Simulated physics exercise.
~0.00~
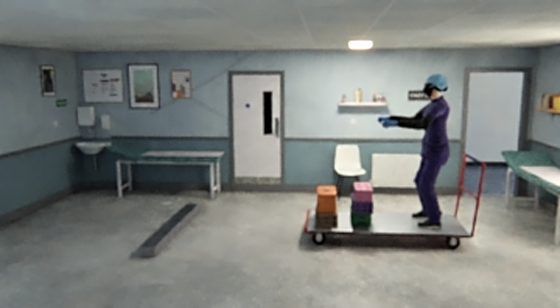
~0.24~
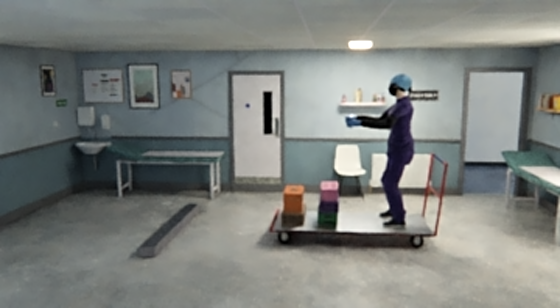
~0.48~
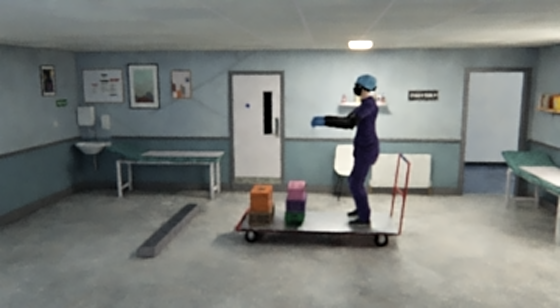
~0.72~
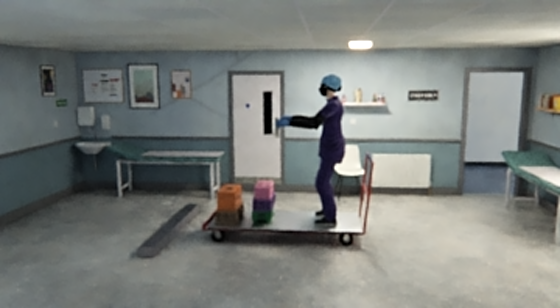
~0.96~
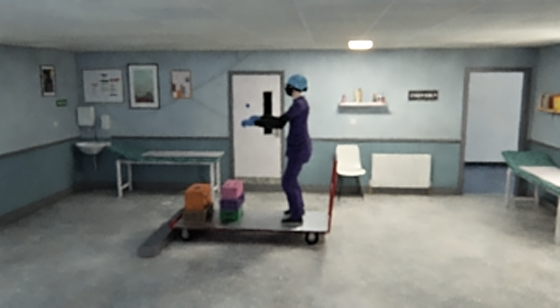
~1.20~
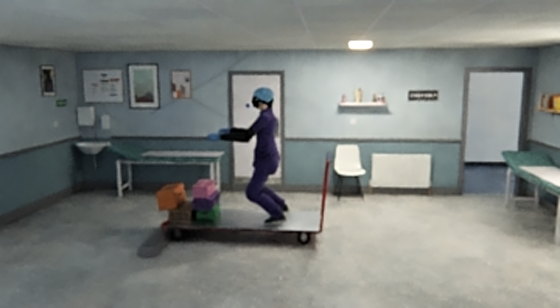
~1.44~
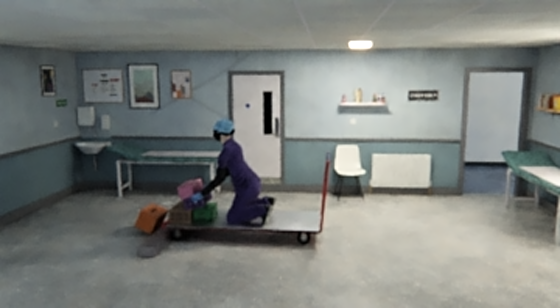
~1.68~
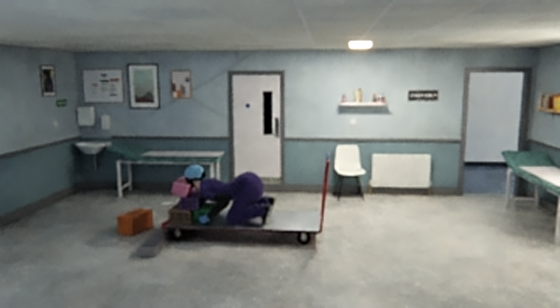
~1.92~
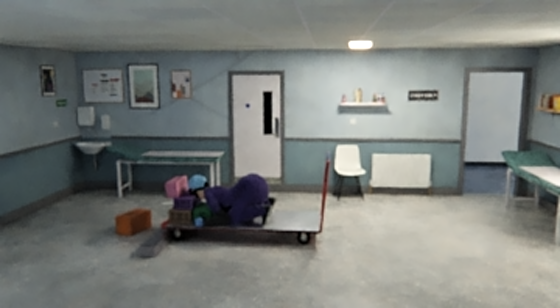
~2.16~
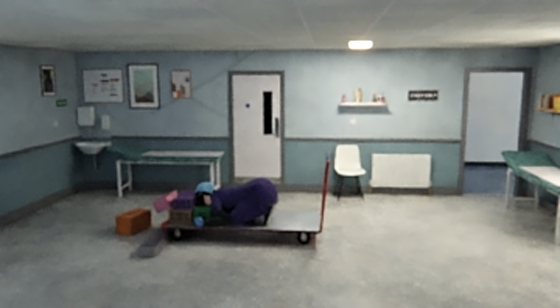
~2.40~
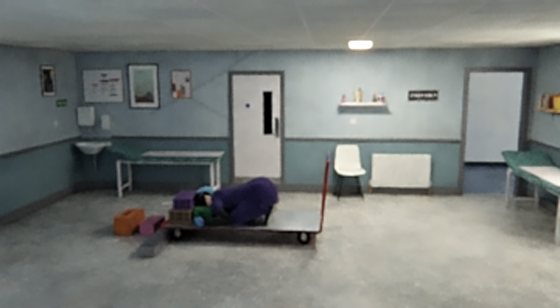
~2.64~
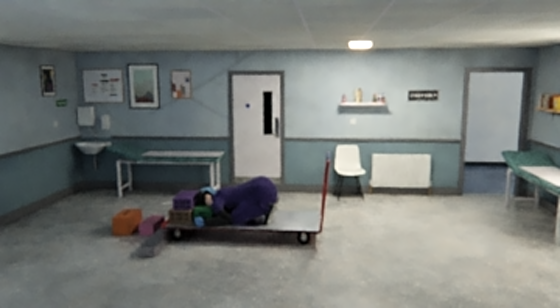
The video shows a person in purple riding a flat cart leftward across a room until it stops at a low kerb. The rider pitches forward and folds down over the boxes as the orange and then the pink box drop to the floor, while the rest stay aboard.
